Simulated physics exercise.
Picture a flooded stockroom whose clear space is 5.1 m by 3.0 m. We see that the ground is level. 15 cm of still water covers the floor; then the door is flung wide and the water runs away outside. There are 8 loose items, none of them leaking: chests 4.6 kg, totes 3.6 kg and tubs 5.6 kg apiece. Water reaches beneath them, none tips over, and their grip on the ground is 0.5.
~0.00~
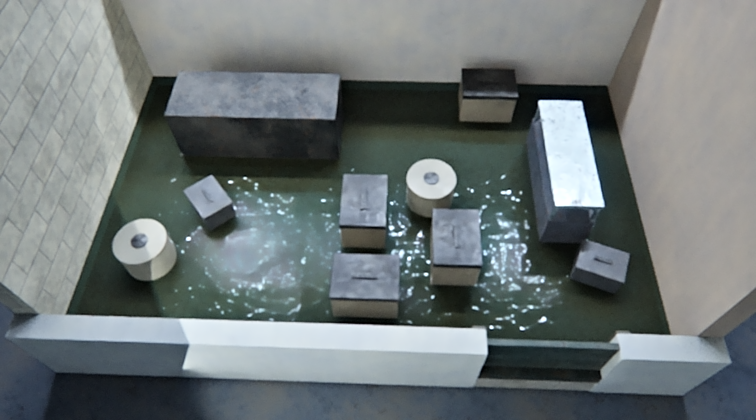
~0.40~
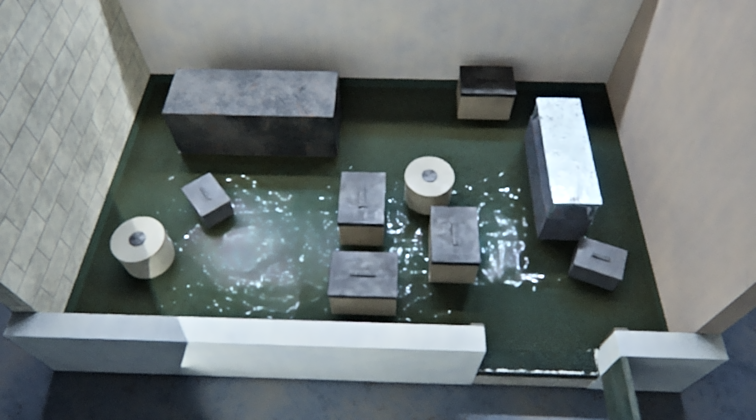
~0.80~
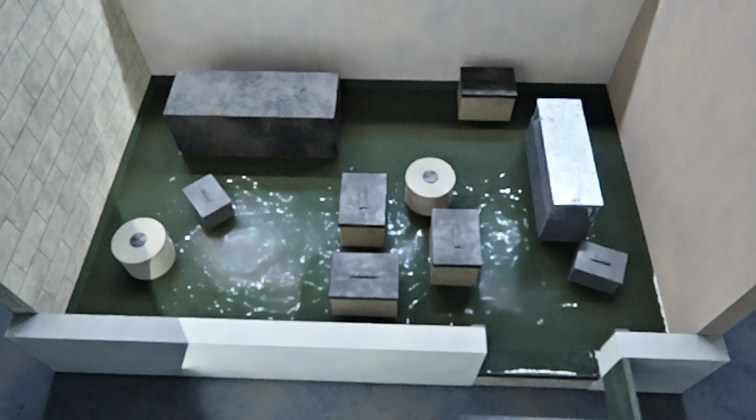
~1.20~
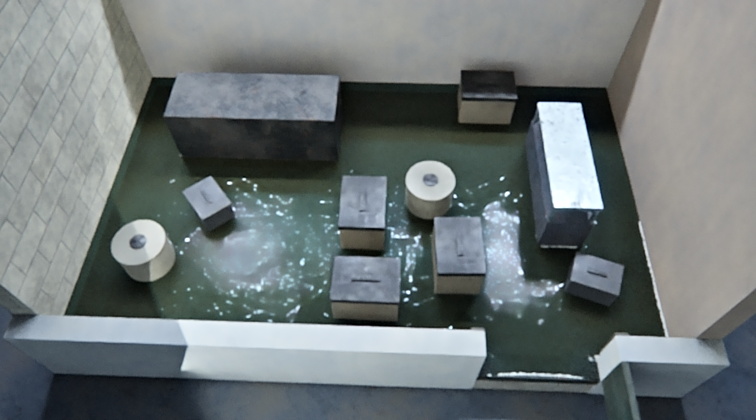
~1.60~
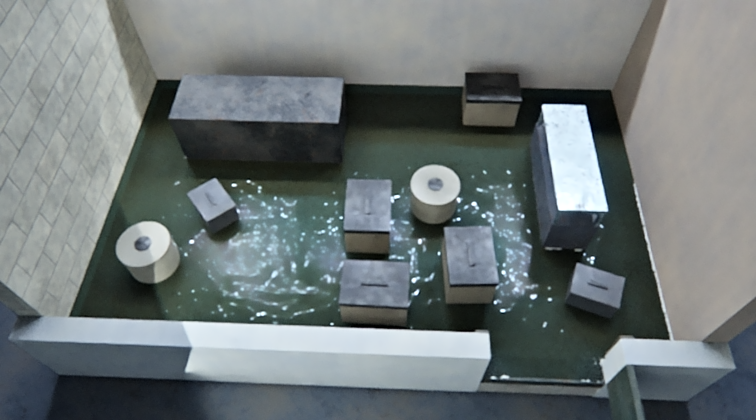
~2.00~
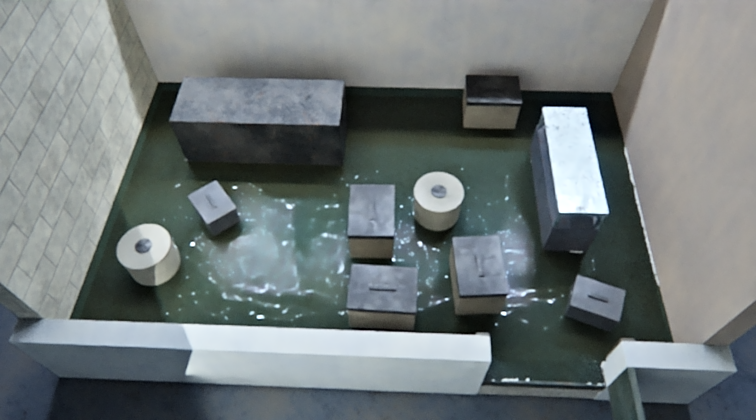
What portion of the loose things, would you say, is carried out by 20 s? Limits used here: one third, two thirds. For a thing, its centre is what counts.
The portion is in the middle band.
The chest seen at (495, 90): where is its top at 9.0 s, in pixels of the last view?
(540, 103).
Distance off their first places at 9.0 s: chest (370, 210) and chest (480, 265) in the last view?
First named - 140 cm; second named - gone out.
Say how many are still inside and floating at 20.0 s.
The number is 3.
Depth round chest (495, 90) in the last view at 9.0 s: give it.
About 11 cm.
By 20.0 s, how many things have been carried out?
That would be 5 of them.
After 4.0 s 2 of 8 are out; 6 afloat.
After 9.0 s 4 of 8 are out; 4 afloat.
After 16.0 s 5 of 8 are out; 3 afloat.
After 20.0 s 5 of 8 are out; 3 afloat.
